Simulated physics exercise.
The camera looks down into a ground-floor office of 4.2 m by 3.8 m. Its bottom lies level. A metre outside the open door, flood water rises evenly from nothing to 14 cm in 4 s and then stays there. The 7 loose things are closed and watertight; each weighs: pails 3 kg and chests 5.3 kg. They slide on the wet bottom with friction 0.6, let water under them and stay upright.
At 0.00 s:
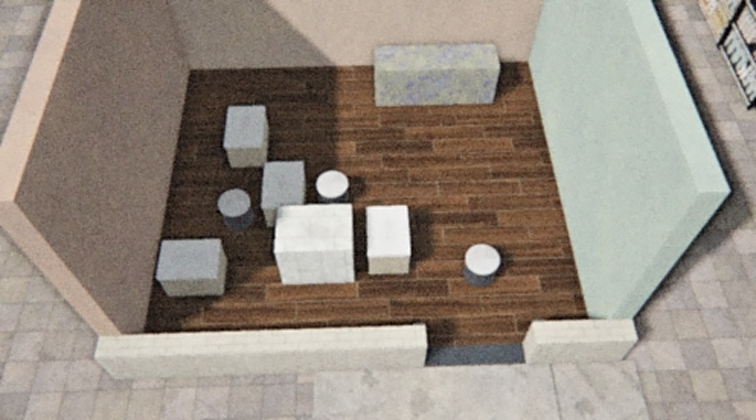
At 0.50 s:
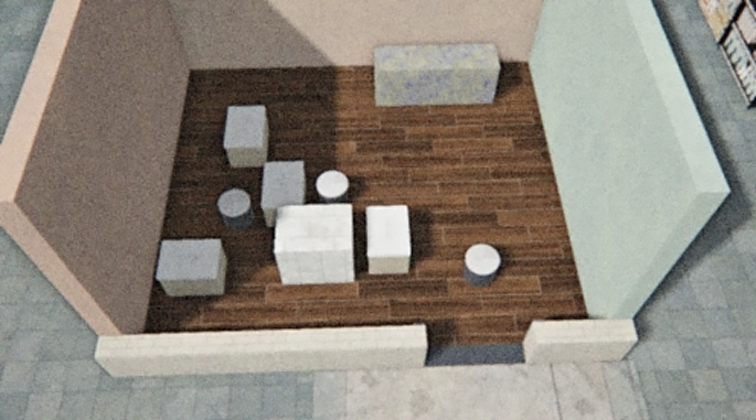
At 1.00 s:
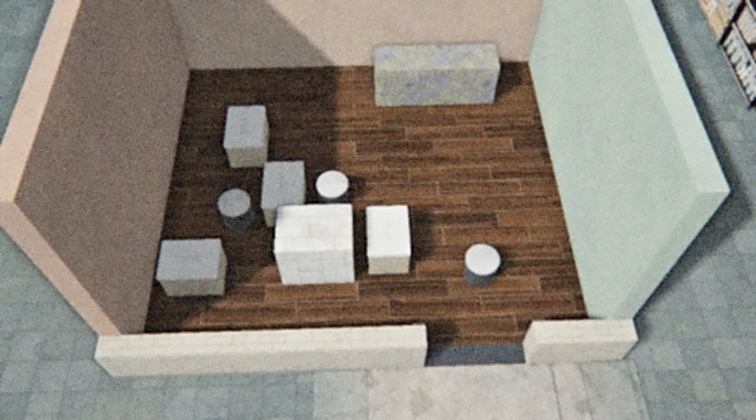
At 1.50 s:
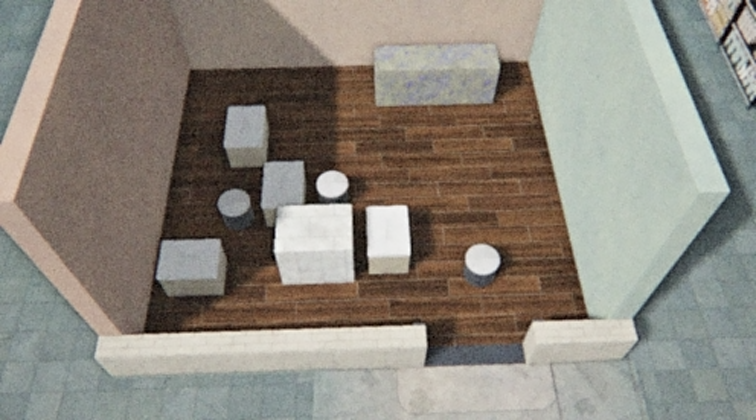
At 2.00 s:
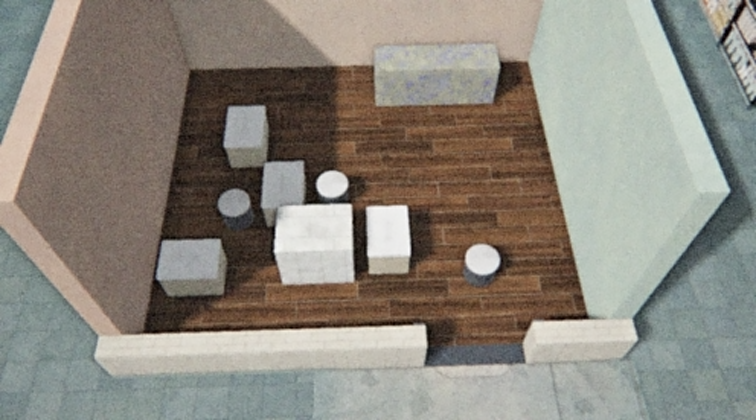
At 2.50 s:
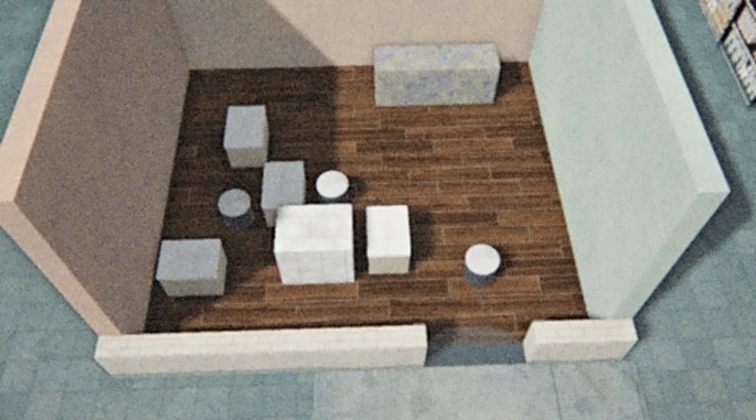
The footage shows a wood-floored room from above, its blocks and round pieces staying still, as the beige paving outside turns blue-grey and then the paler patch beyond the door opening gradually shrinks and takes on a similar tint.
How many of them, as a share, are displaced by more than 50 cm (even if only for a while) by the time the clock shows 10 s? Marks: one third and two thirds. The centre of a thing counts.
That comes to less than a third.
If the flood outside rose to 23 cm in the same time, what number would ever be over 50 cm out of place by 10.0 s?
Then 4.
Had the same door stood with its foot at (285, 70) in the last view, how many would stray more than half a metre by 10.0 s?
In that case 6 of them.
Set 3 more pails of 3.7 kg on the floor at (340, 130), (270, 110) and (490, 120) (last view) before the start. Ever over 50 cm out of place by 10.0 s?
In that order: Under, under, over.
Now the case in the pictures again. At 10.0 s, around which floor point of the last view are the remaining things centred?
Around (294, 178).
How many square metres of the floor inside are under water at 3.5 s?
Some 1.0 m2.
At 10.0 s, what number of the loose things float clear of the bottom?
2 of them.
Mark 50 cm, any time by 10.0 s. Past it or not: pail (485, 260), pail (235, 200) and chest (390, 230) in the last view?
In turn: Over, short of it, past it.
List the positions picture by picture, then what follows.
The first frame shows a pail at (483, 259) rests on the ground; a chest at (388, 230) rests on the ground; 0.0 m2 under water; 0 of 7 have shifted.
The second frame shows a pail at (483, 259), on the bottom; a chest at (388, 230) rests on the ground; 0.0 m2 under water; 0 of 7 have shifted.
The third frame shows a pail at (483, 259) rests on the ground; a chest at (388, 230), on the bottom; water covers 0.0 m2; 0 of 7 have shifted.
The fourth frame shows a pail at (483, 259), on the bottom; a chest at (388, 230) rests on the ground; water covers 0.0 m2; 0 of 7 have shifted.
The fifth frame shows a pail at (483, 259), on the bottom; a chest at (388, 230) rests on the ground; 0.0 m2 under water; 0 of 7 have shifted.
The sixth frame shows a pail at (483, 259), on the bottom; a chest at (388, 230) rests on the ground; 0.1 m2 under water; 0 of 7 have shifted.
After 3.5 s 0 of 7 are over 50 cm from their spots; 0 afloat.
After 4.5 s 1 of 7 are over 50 cm from their spots; 0 afloat.
After 7.0 s 2 of 7 are over 50 cm from their spots; 0 afloat.
After 10.0 s 2 of 7 are over 50 cm from their spots, and 2 have been at some point; 2 afloat.
